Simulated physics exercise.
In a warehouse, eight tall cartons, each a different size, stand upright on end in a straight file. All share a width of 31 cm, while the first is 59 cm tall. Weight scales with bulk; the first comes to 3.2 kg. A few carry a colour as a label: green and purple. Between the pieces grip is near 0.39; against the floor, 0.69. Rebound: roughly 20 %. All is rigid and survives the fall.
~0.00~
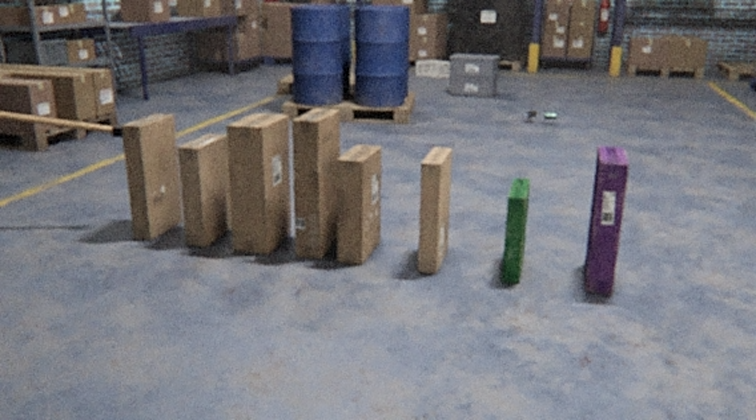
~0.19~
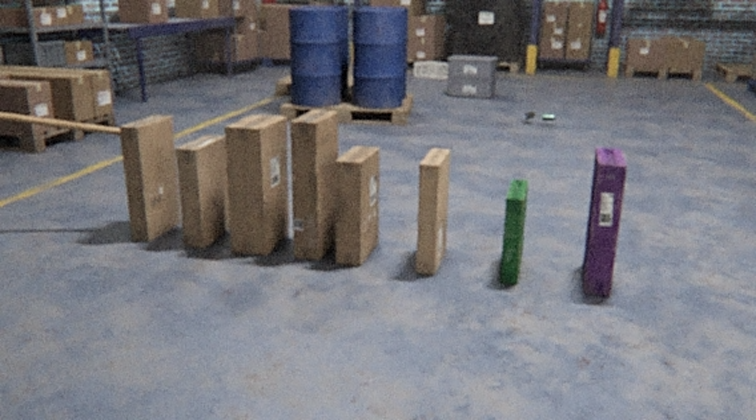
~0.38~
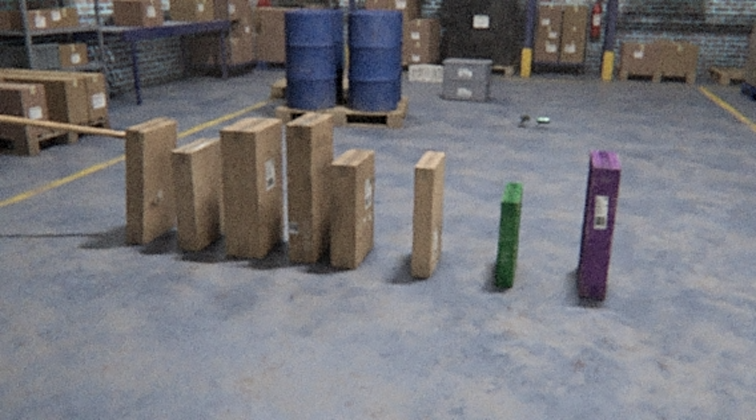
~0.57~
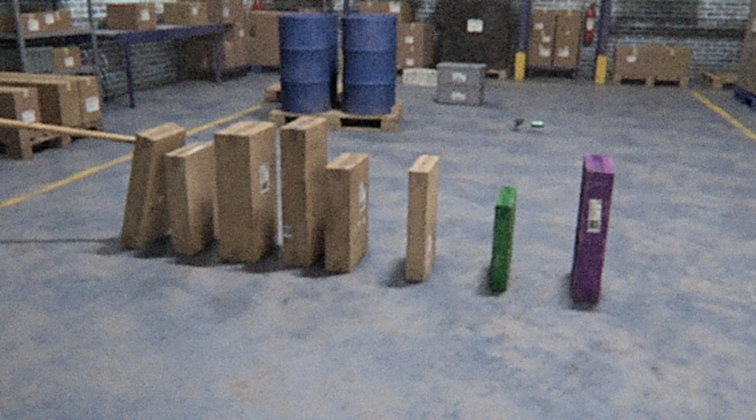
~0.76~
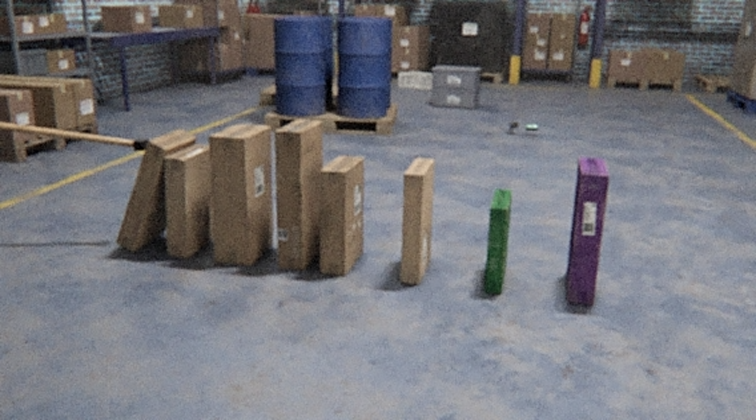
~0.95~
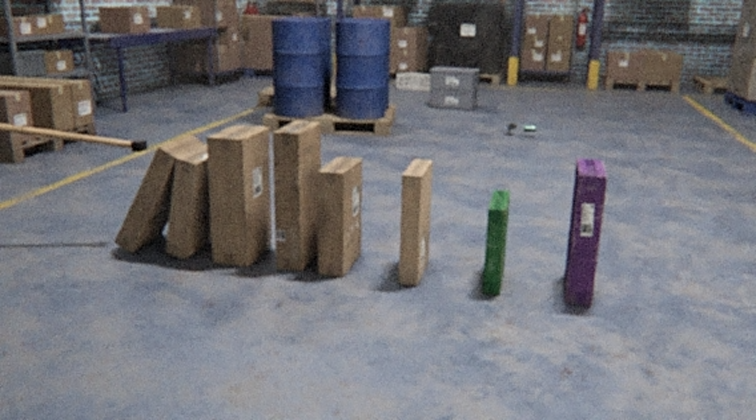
In the video, a pole pushes the leftmost of a row of upright cartons, including a green and a purple one, tilting it rightward against its neighbor, which begins leaning too, while the others stay standing.
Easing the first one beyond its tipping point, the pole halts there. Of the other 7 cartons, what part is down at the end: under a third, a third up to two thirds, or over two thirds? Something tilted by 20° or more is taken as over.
Under a third.
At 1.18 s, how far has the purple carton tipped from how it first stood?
It's at some 0 degrees.
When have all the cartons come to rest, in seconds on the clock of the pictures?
Settling time: Near 1.5 s.
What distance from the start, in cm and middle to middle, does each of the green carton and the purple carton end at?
Green: 0 cm, purple: 0 cm.
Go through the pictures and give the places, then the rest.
In the first picture (pixels give the middle of a visible side; the camera pans a little), pole end (115, 132) 10 cm from the first carton; green carton (514, 241); purple carton (607, 231); none of the others has stirred.
The second picture shows pole end 23 mm from the first carton; green carton (512, 243).
The third picture shows pole end pushing; green carton (507, 246); none of the others has stirred.
The fourth picture shows pole end pushing; green carton (501, 249); none of the others has stirred.
The fifth picture shows pole end (136, 146) stopped; green carton (496, 252); steepest lean 3°, the carton at (201, 201); one has shifted.
The sixth picture shows pole end (134, 147) stopped; green carton (494, 253); purple carton (586, 242); steepest lean 11°, the carton at (206, 204); one has shifted.
After 1.01 s, none of the 7 other cartons over, 1 disturbed.
In the end (1.5 s), 1 of the 7 other cartons over; green carton unmoved; purple carton unmoved. That is 14 per cent. Six left standing. From the last view, middles, green carton near (497, 241), purple carton near (584, 230).
